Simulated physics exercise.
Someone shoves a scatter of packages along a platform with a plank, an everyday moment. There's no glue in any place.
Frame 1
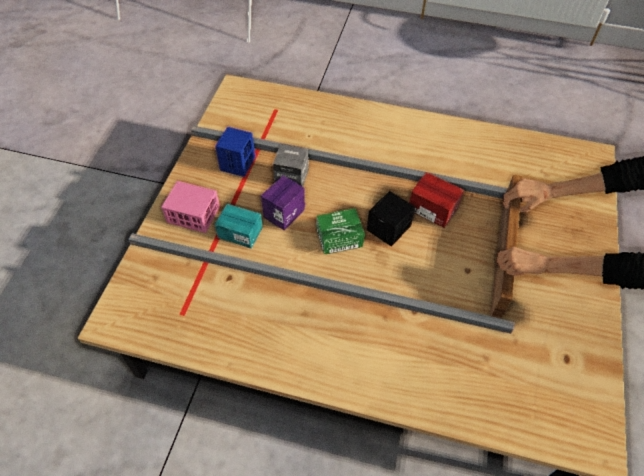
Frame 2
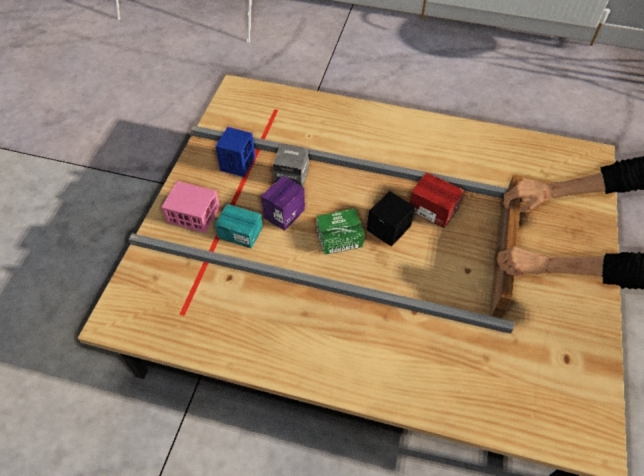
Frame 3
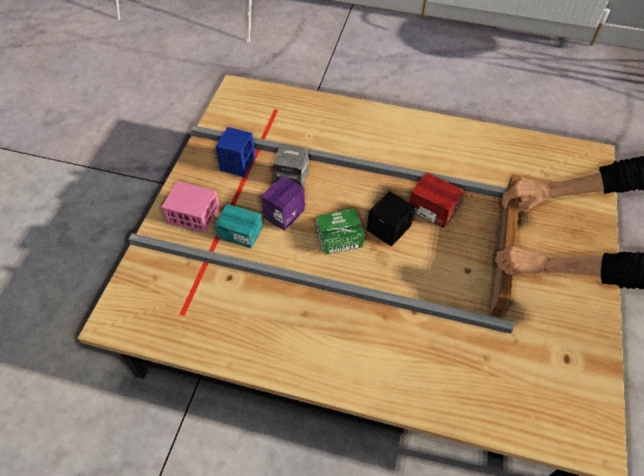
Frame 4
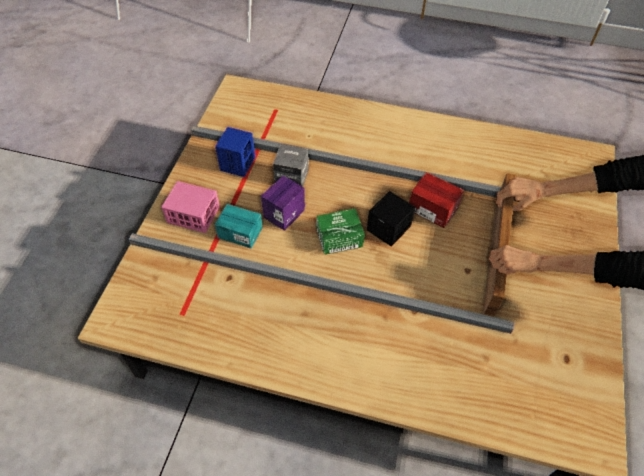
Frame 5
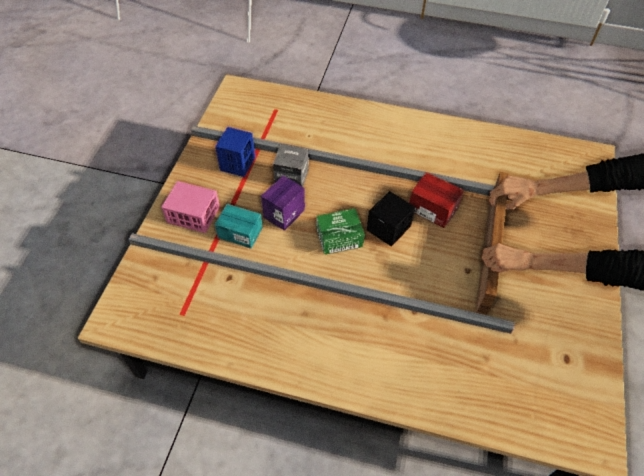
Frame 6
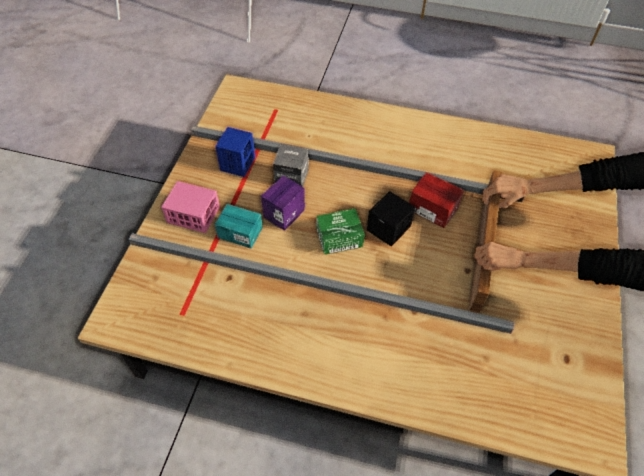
In the video, two hands hold a wooden plank between two grey rails on a wooden table and slide it slightly left, while the colourful crates and boxes scattered near a red line of tape stay still.
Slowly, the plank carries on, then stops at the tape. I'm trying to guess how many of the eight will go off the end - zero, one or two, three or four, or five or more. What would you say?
I would say one or two.
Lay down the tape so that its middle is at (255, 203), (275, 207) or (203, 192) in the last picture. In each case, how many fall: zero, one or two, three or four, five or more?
Taking the places in the order asked: None, then zero, then five or more.
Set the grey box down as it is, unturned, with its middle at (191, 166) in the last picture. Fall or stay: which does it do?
From there it is lost.
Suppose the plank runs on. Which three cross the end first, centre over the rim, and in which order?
Listing earliest first, you get the pink crate, the blue crate and the grey box.
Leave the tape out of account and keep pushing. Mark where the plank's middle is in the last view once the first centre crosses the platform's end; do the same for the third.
It sits around (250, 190) and after that around (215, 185).
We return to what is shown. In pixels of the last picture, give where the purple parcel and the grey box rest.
You'll see the purple parcel at (189, 185), with the grey box at (197, 147).
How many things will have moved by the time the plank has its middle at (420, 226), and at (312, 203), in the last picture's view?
Counts: 1 and 5.
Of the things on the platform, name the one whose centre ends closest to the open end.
That would be the grey box.
Soon after, none off yet; pink crate at rest near (192, 207); blue crate at rest near (236, 152); turquoise parcel at rest near (239, 226).
In the end, the number that fall off is one or two; gone, blue crate and pink crate.
